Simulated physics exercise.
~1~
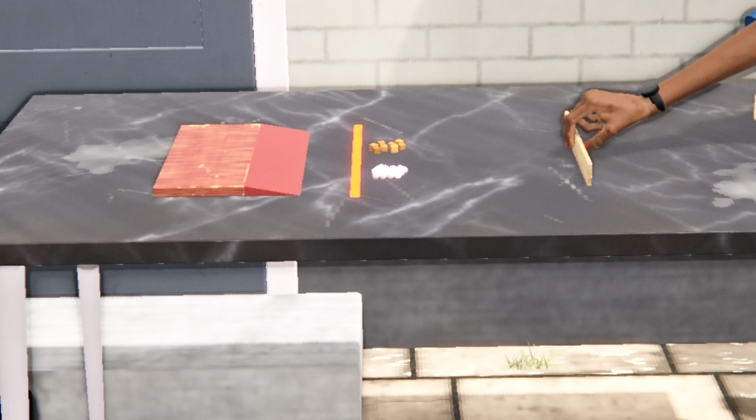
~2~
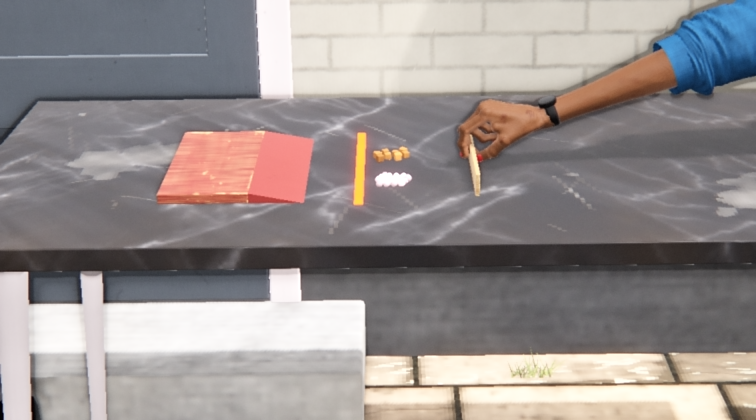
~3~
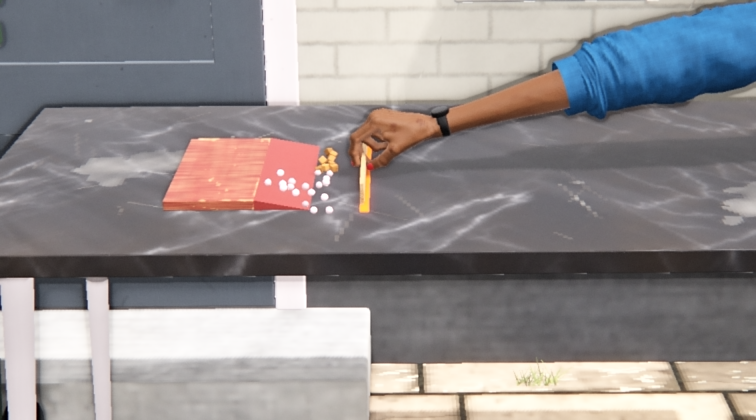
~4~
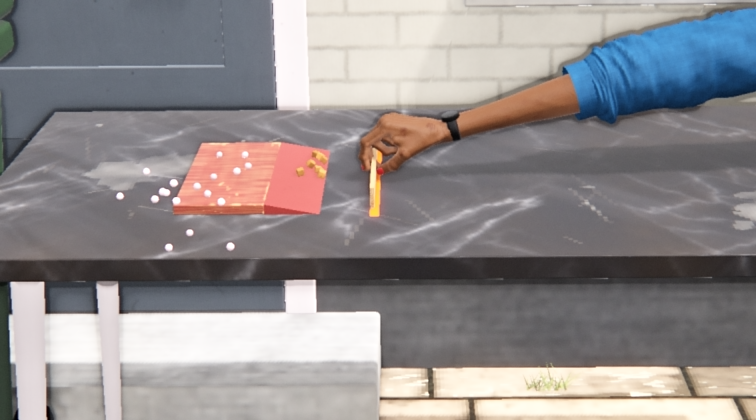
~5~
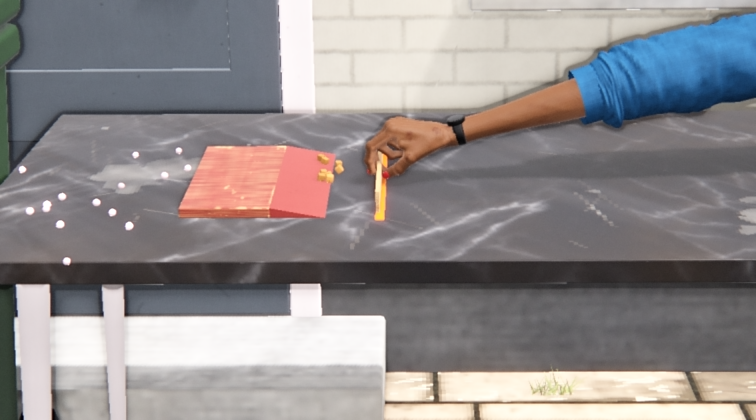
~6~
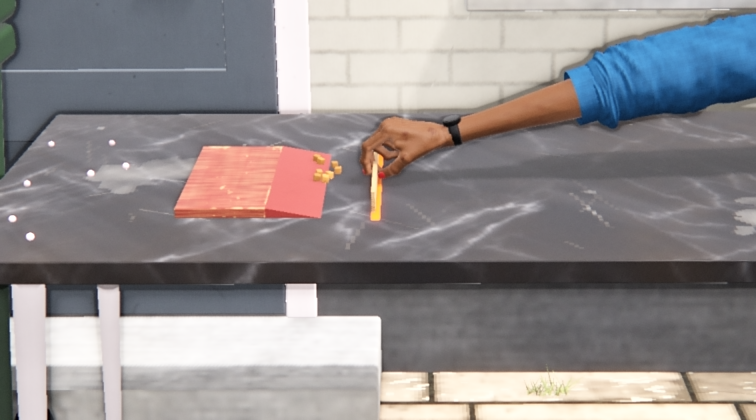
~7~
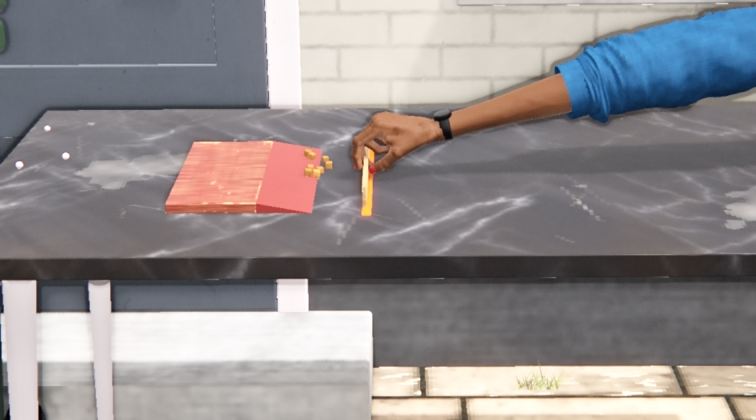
A hand-held wood strip sweeps left, sending white balls over the ramp while orange pieces stay behind.
